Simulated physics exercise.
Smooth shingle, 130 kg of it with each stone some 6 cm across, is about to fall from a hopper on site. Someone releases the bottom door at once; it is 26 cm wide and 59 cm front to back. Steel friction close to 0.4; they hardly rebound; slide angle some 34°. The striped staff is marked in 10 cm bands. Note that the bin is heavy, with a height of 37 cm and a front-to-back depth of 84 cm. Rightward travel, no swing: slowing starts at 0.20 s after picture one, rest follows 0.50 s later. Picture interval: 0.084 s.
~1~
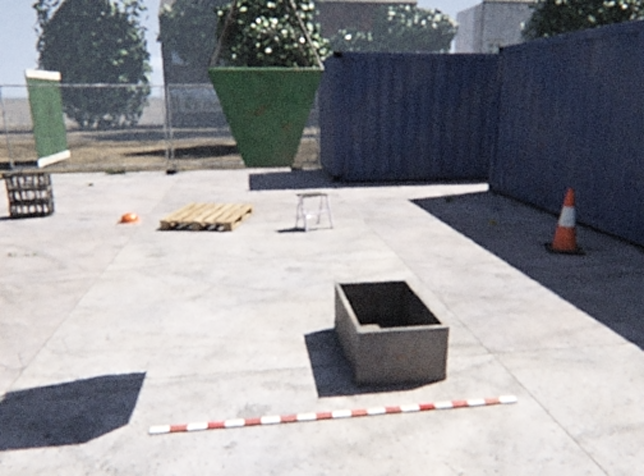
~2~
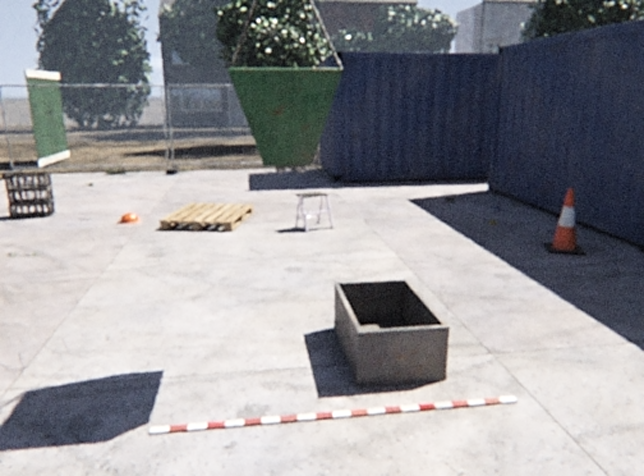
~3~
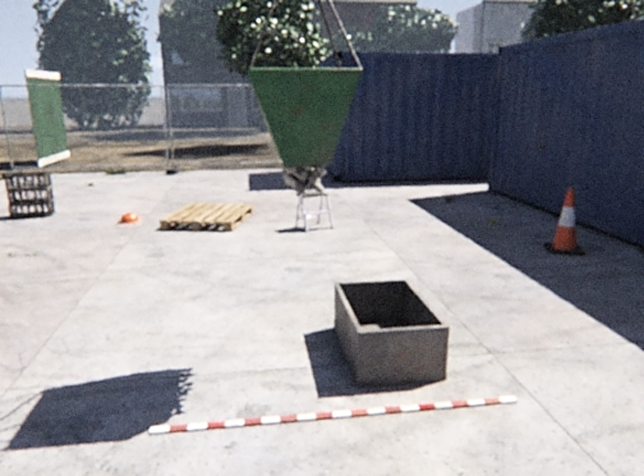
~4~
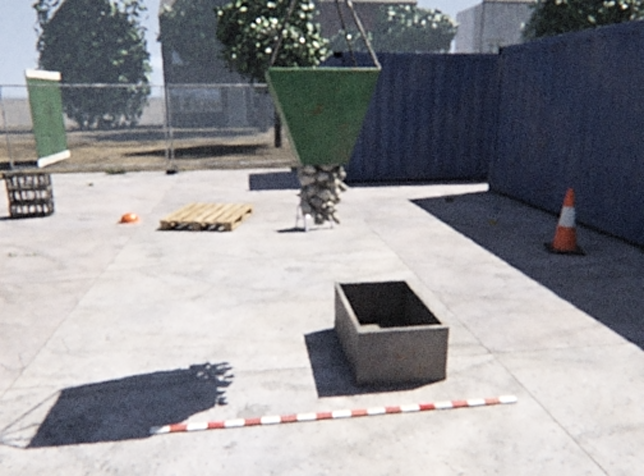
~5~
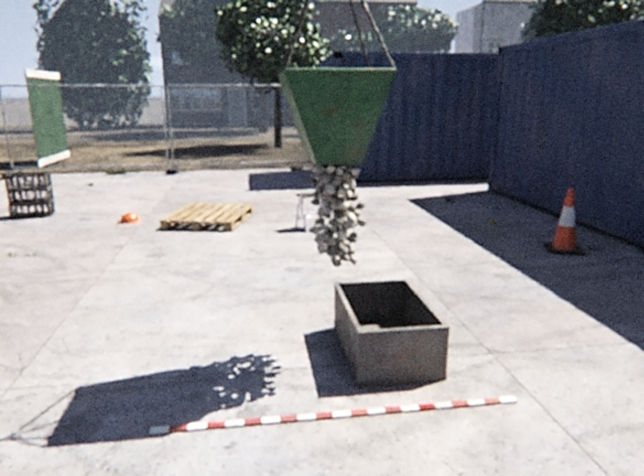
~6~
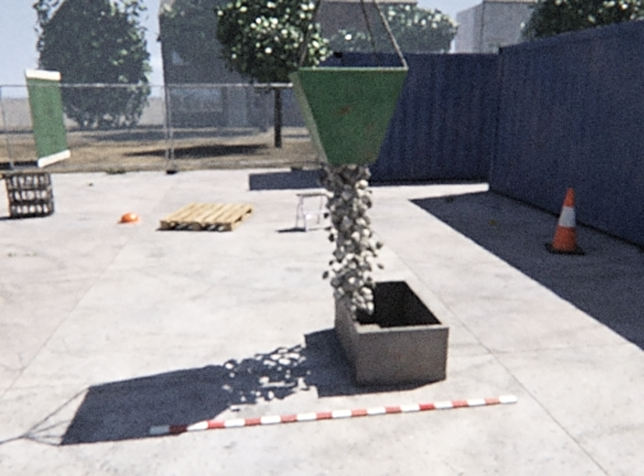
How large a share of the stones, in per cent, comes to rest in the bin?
Some 97 per cent comes to rest there.
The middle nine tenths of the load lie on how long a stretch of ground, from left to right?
Some 50 cm from left to right.
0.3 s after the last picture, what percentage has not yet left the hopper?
About 0 %.
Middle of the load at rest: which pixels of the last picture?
I'd say close to pixel (383, 333).
Then, 0.3 s after the last picture, 1 % in the hopper, 4 % falling or lying left of the bin, 95 % falling or lying in the bin; the stones farthest right are at (414, 329).
Then, 0.7 s after the last picture, 0 % in the hopper, 3 % falling or lying left of the bin, 97 % falling or lying in the bin; the stones farthest right are at (417, 331).
Then, 1.3 s after the last picture, 0 % in the hopper, 3 % falling or lying left of the bin, 97 % falling or lying in the bin; the stones farthest right are at (418, 331).
Then, 2.2 s after the last picture, 0 % in the hopper, 3 % falling or lying left of the bin, 97 % falling or lying in the bin; the stones farthest right are at (418, 331).
Then, 4.1 s after the last picture, 0 % in the hopper, 3 % left of the bin, 97 % in the bin; the stones farthest right are at (418, 331).
